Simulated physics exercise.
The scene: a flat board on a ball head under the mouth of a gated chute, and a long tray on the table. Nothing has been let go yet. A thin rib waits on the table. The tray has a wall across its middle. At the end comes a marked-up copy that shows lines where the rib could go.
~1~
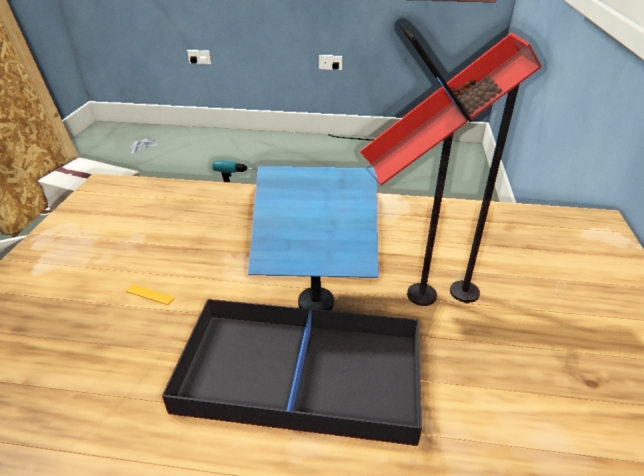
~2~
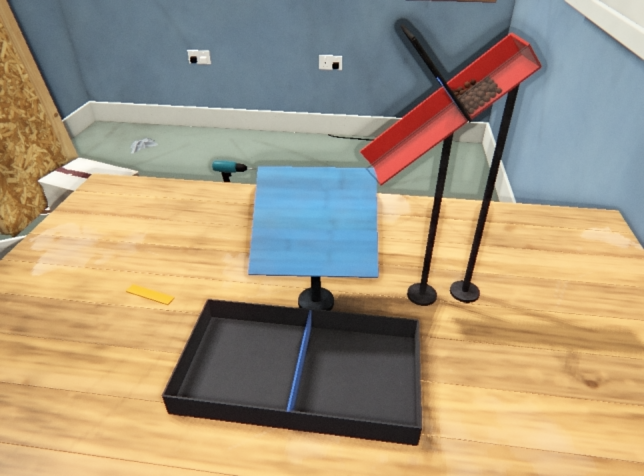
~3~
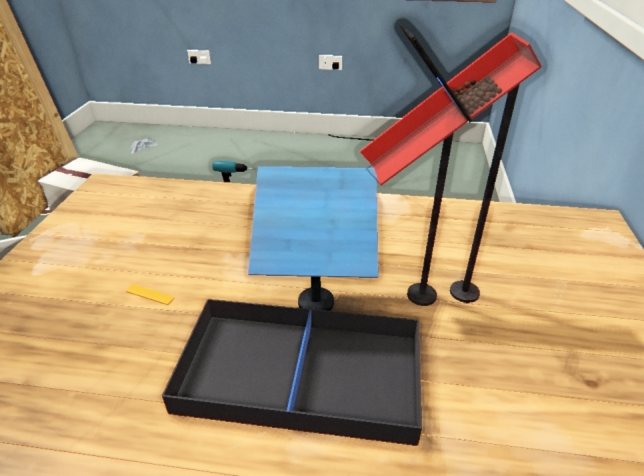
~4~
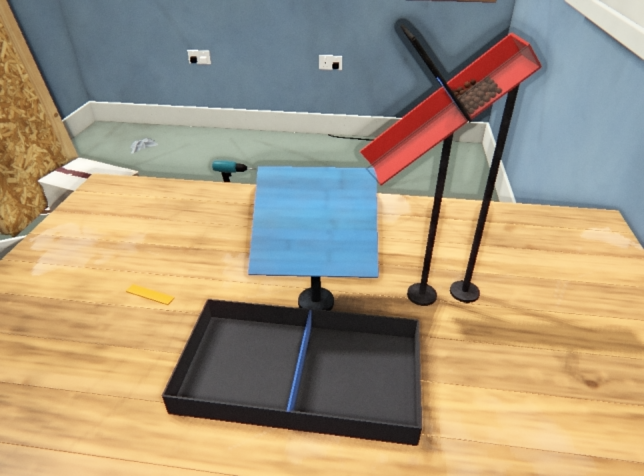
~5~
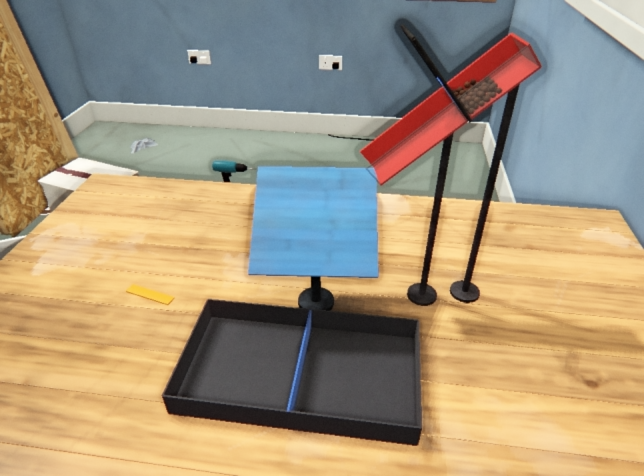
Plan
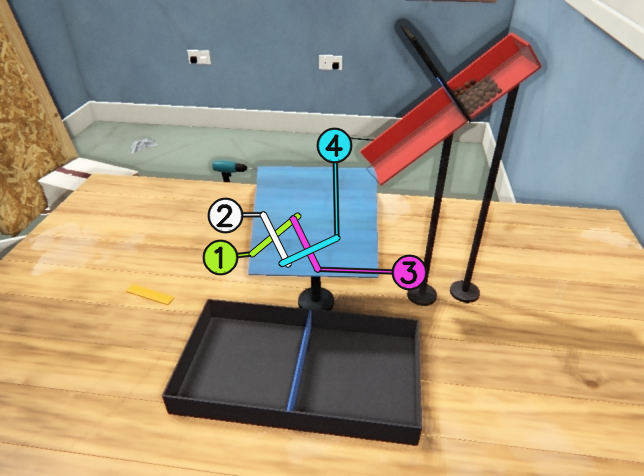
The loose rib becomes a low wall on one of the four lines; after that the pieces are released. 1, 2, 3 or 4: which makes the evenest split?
I would pick line 2.
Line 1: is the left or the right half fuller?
More lands on the left.
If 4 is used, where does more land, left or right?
The left half.
On the marked copy, line 1 from (297, 216) to (252, 253); line 2 from (263, 214) to (288, 264); line 3 from (293, 218) to (317, 269); line 4 from (336, 237) to (282, 263).
Choosing 1, of what is caught, the larger part in the left half, about a tenth in the right.
Choosing 2, of what is caught, roughly half in the left half, roughly half in the right.
Choosing 3, of what is caught, about a tenth in the left half, almost all in the right.
Choosing 4, of what is caught, almost all in the left half, about a tenth in the right.
